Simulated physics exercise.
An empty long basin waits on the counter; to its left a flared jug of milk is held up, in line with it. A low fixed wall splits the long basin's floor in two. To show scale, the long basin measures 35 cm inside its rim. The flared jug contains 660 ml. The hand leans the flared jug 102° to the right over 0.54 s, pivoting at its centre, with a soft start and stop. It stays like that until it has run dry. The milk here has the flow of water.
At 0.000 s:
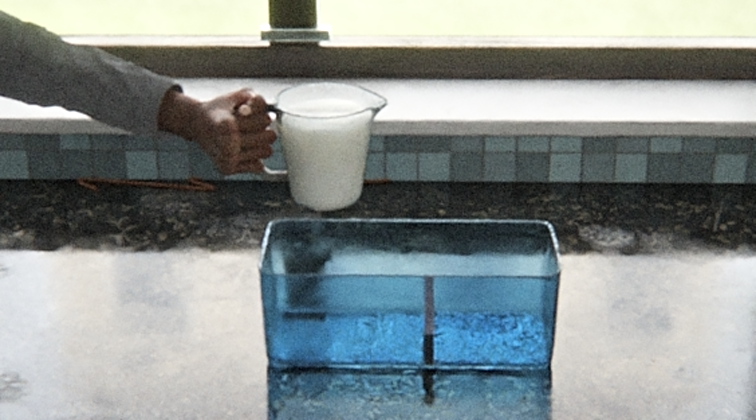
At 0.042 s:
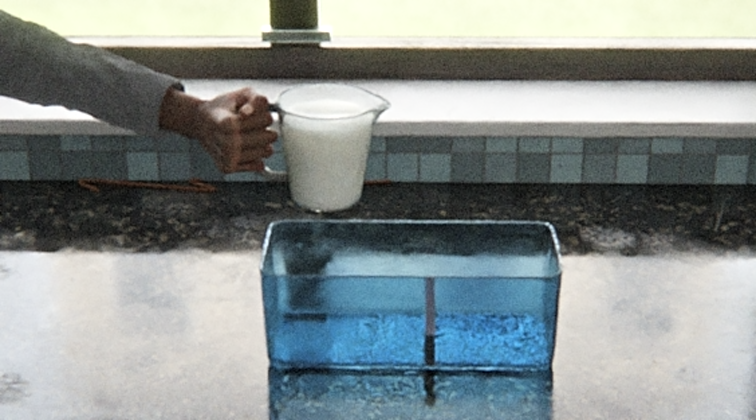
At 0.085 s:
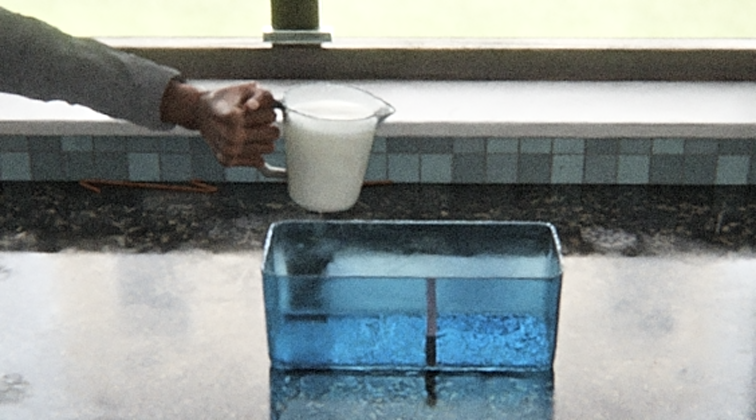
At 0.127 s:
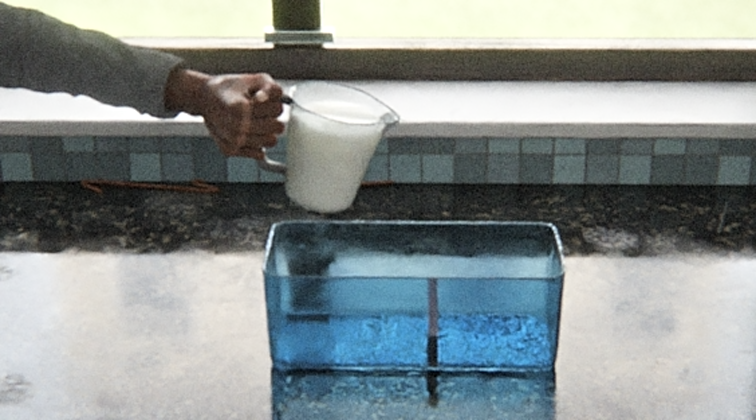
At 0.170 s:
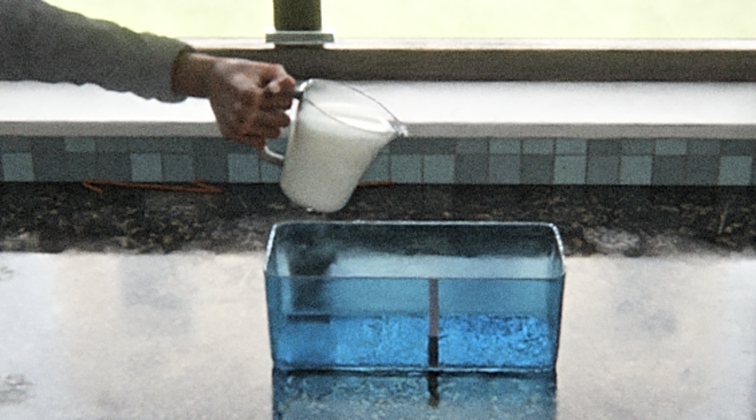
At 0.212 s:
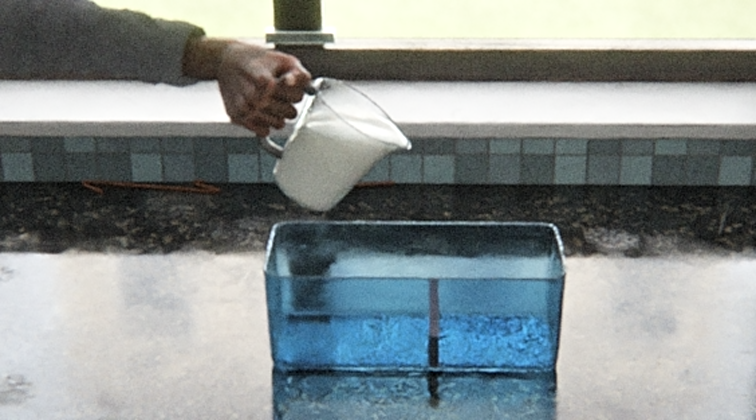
In this clip, a hand holds a clear jug of milk above a blue, see-through basin on a counter, then leans the jug to the right, slowly at first and then further, while the basin stays still.
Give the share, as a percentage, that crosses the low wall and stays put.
Around 65 %.
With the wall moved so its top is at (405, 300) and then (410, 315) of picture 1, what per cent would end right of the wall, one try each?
I'd put it at about 95 per cent for the first and about 90 per cent for the second.
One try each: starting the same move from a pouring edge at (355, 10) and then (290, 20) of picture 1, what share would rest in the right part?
The first try gives 50 percent and the second 10 percent.
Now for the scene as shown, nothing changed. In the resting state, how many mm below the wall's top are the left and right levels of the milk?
Roughly 34 mm on the left side and roughly 20 mm on the right.
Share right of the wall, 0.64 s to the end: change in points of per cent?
The amount climbs by around 12.
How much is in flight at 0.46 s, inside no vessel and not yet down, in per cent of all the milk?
Roughly 24 percent.
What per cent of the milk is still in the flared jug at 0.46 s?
I reckon about 48 in a hundred is still held.
By 0.46 s the tilt is 97° and 49 per cent is still to pour, 3 is left of the wall and 24 right of it.
By 0.64 s the tilt is 102° and 11 per cent is still to pour, 24 is left of the wall and 52 right of it.
By 0.83 s the tilt is 102° and 1 per cent is still to pour, 31 is left of the wall and 65 right of it.
By 1.04 s the tilt is 102° and 0 per cent is still to pour, 33 is left of the wall and 65 right of it.
At rest 33 per cent lies left of the wall, 65 right of it and 2 outside.
